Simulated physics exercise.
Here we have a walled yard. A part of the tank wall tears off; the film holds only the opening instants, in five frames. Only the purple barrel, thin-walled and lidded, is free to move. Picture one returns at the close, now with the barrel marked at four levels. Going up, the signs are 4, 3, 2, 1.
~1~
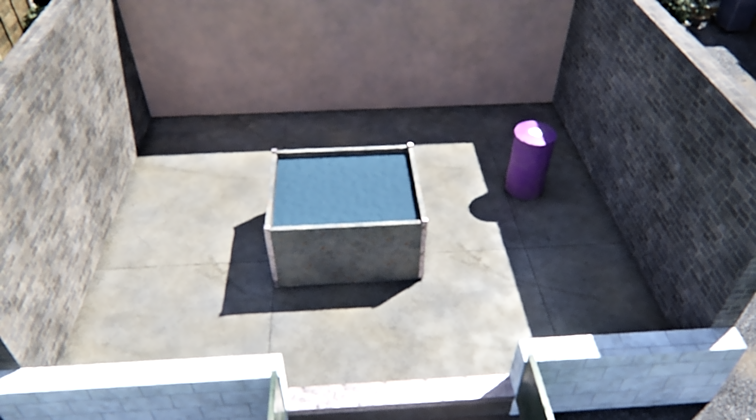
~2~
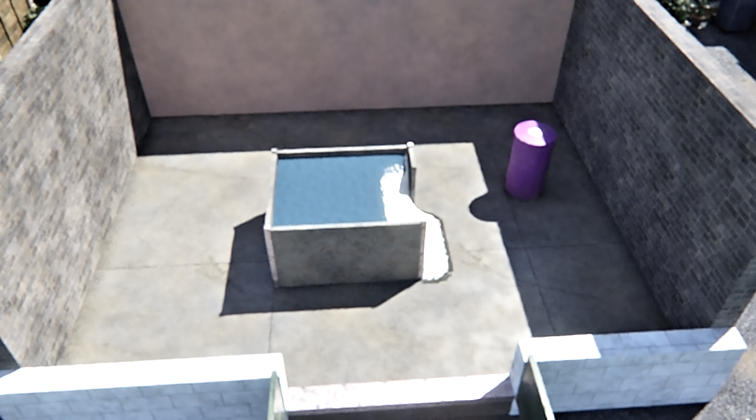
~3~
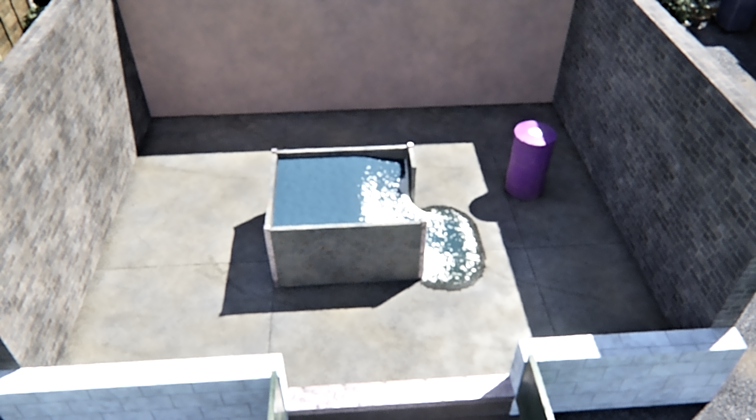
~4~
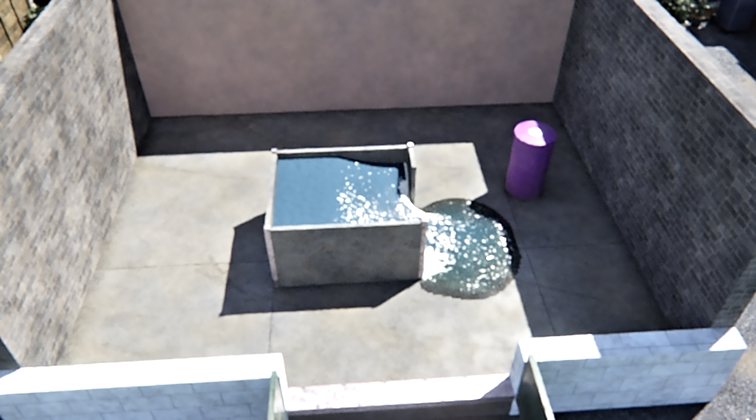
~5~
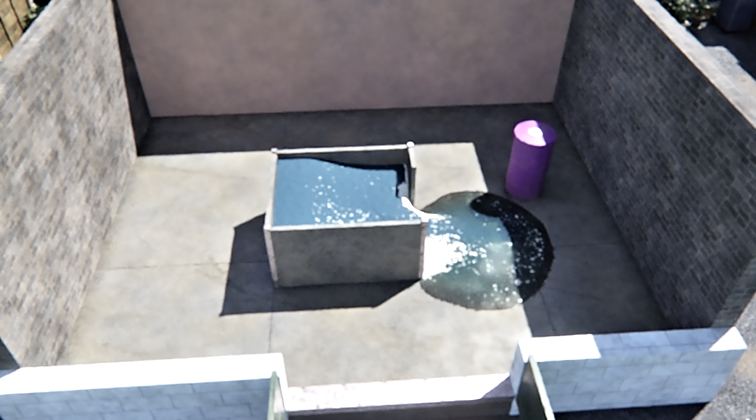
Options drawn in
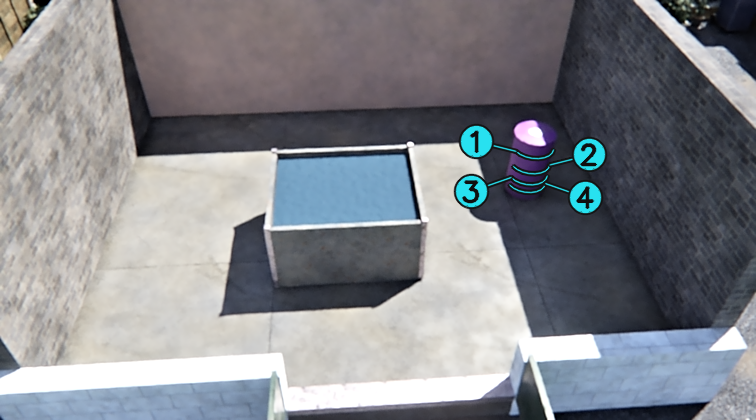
Water pouring from the right side of a square tank, spreading across a walled yard's floor toward a motionless purple barrel.
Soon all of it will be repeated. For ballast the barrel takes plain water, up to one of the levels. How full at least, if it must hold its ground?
It is 3.
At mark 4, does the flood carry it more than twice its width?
No.
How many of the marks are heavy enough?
Three of them.
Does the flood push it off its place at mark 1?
No, not at all.
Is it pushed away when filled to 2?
No, not at all.
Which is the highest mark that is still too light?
Mark 4.
In cyan, 1 at (538, 158); 2 at (535, 173); 3 at (532, 184); 4 at (530, 192); from the bottom up 4, 3, 2, 1.
For mark 1, it does not move.
For mark 2, it does not move.
For mark 3, it does not move.
For mark 4, it is pushed about its own width away.
